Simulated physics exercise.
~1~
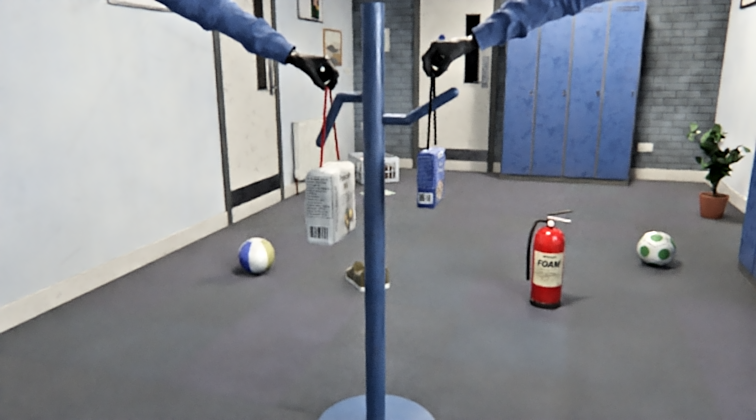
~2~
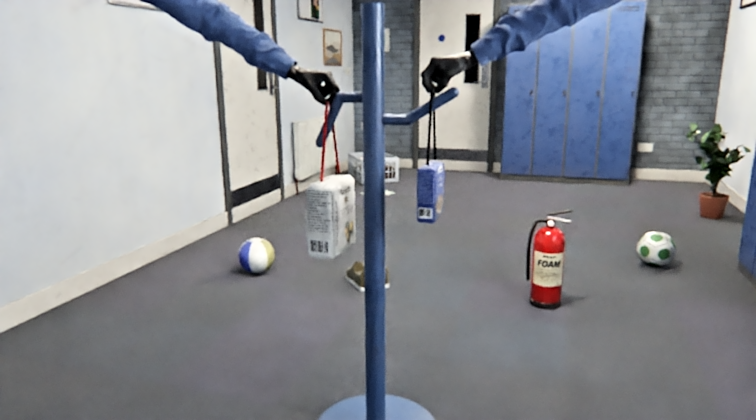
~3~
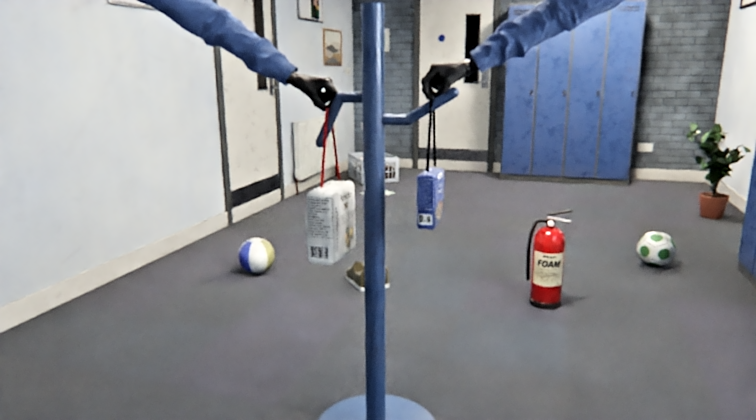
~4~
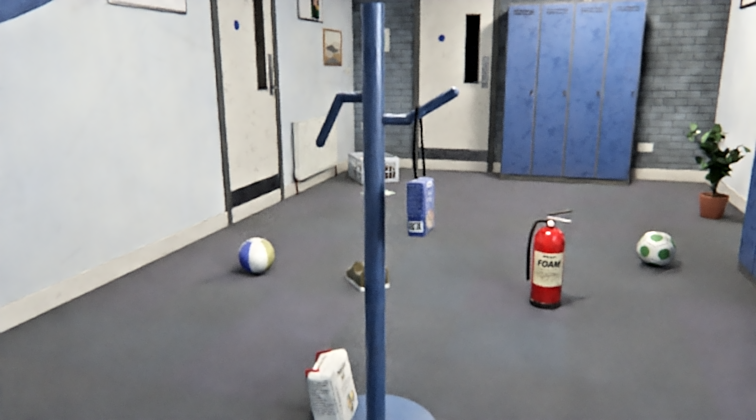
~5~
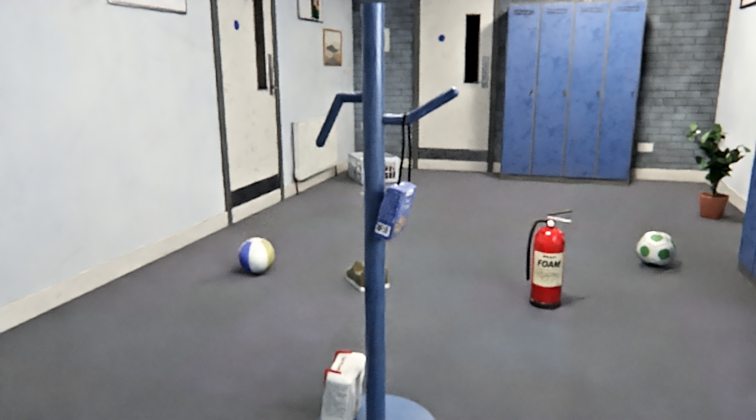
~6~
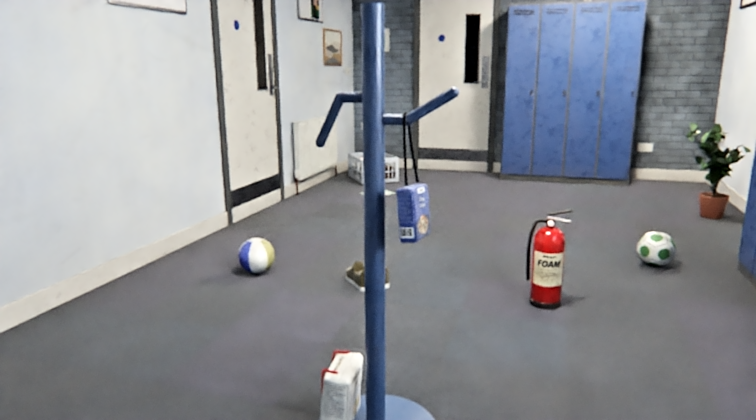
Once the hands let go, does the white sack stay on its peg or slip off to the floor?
The white sack slips off its peg and ends up on the floor, while the blue pouch stays hanging.
